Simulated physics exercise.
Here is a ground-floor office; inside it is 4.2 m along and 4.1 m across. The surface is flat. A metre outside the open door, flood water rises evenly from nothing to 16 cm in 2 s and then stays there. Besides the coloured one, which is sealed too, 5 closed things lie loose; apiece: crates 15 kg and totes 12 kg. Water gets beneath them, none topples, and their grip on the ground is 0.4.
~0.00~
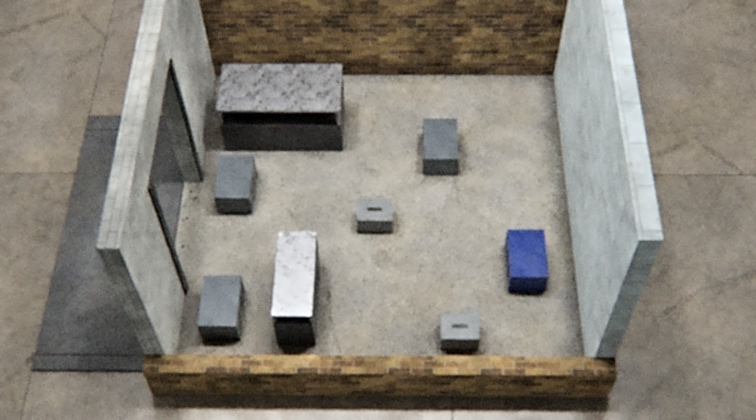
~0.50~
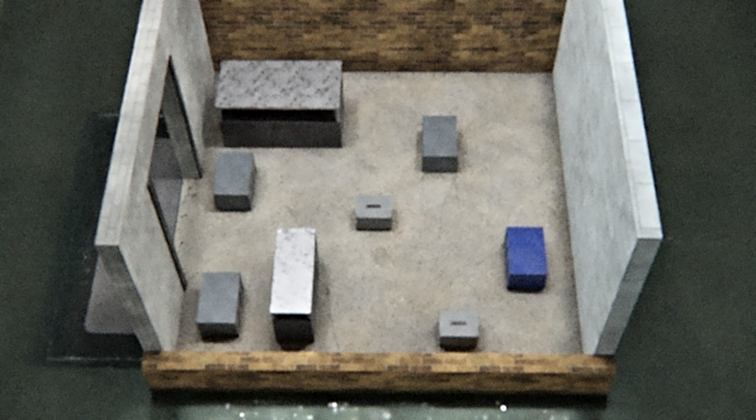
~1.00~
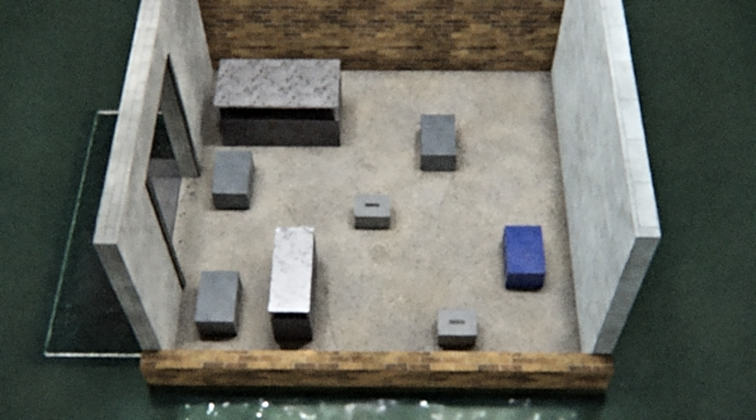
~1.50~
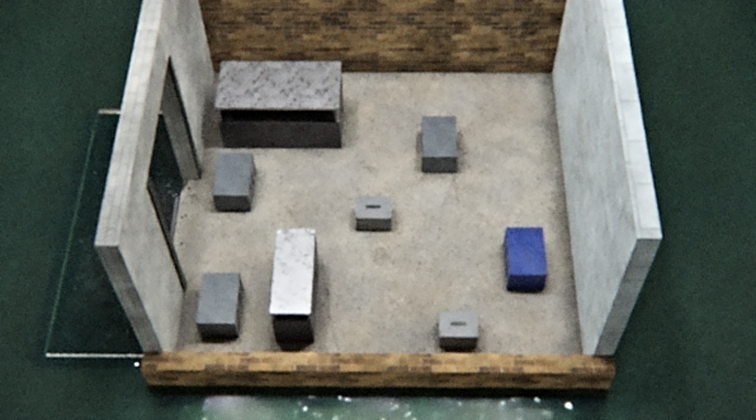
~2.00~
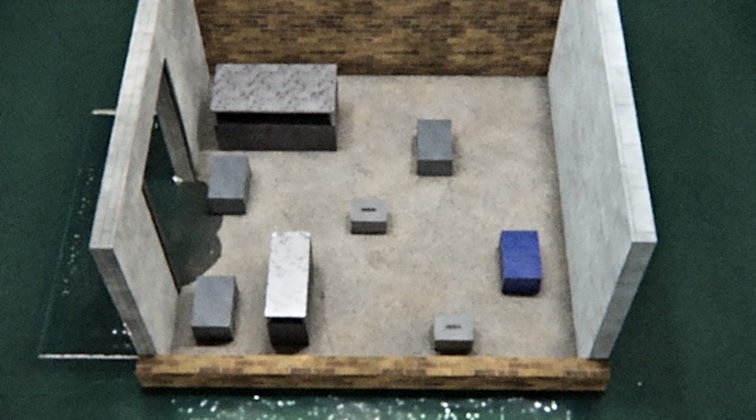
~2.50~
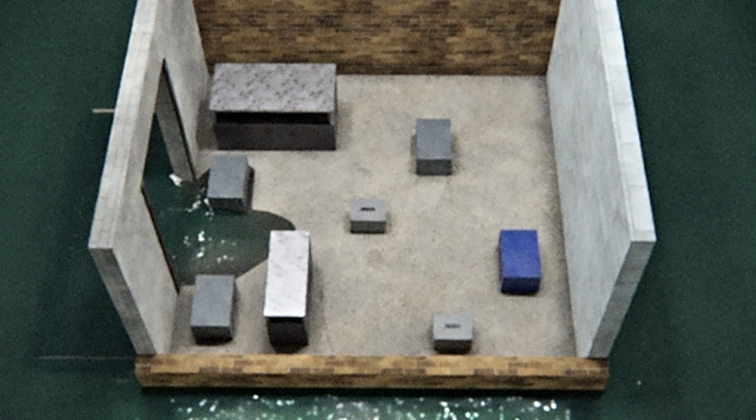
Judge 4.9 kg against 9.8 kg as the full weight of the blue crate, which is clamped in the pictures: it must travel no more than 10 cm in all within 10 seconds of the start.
I expect that neither load is enough.
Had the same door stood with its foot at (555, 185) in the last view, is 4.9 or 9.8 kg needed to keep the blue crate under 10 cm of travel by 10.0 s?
Then only the higher weight holds it.
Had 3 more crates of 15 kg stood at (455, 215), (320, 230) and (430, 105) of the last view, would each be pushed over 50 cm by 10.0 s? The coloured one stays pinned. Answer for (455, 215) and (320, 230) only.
In that order: Under, over.
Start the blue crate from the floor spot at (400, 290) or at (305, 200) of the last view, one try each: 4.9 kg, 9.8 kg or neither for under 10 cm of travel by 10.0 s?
In that order: Neither holds; neither holds.
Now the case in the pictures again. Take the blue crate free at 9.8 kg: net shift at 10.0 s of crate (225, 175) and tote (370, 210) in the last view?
In turn: 300 cm, 20 cm.
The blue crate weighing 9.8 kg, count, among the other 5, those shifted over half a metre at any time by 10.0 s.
That makes 2.
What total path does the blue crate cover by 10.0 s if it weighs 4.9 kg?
About 100 cm.
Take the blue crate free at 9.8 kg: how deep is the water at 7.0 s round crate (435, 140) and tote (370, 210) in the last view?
Roughly 3 and 5 cm.
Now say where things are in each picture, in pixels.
In the first frame, the blue crate at (528, 253) rests on the ground; water covers 0.0 m2; 0 of 6 have shifted.
In the second frame, the blue crate at (527, 250) rests on the ground; 0.0 m2 under water; 0 of 6 have shifted.
In the third frame, the blue crate at (525, 249), on the bottom; water covers 0.0 m2; 0 of 6 have shifted.
In the fourth frame, the blue crate at (526, 250) rests on the ground; water covers 0.0 m2; 0 of 6 have shifted.
In the fifth frame, the blue crate at (522, 254) rests on the ground; water covers 0.4 m2; 0 of 6 have shifted.
In the sixth frame, the blue crate at (521, 253) rests on the ground; water covers 1.0 m2; 0 of 6 have shifted.
After 3.5 s the blue crate would be 0 cm from its start with 4.9 kg and 0 cm from its start with 9.8 kg; 0 cm of water round it then.
After 4.5 s the blue crate would be 8 cm from its start with 4.9 kg and 1 cm from its start with 9.8 kg; 3 cm of water round it then.
After 7.0 s the blue crate would be 27 cm from its start with 4.9 kg and 4 cm from its start with 9.8 kg; 3 cm of water round it then.
After 10.0 s the blue crate would be 29 cm from its start with 4.9 kg and 29 cm from its start with 9.8 kg; 7 cm of water round it then.
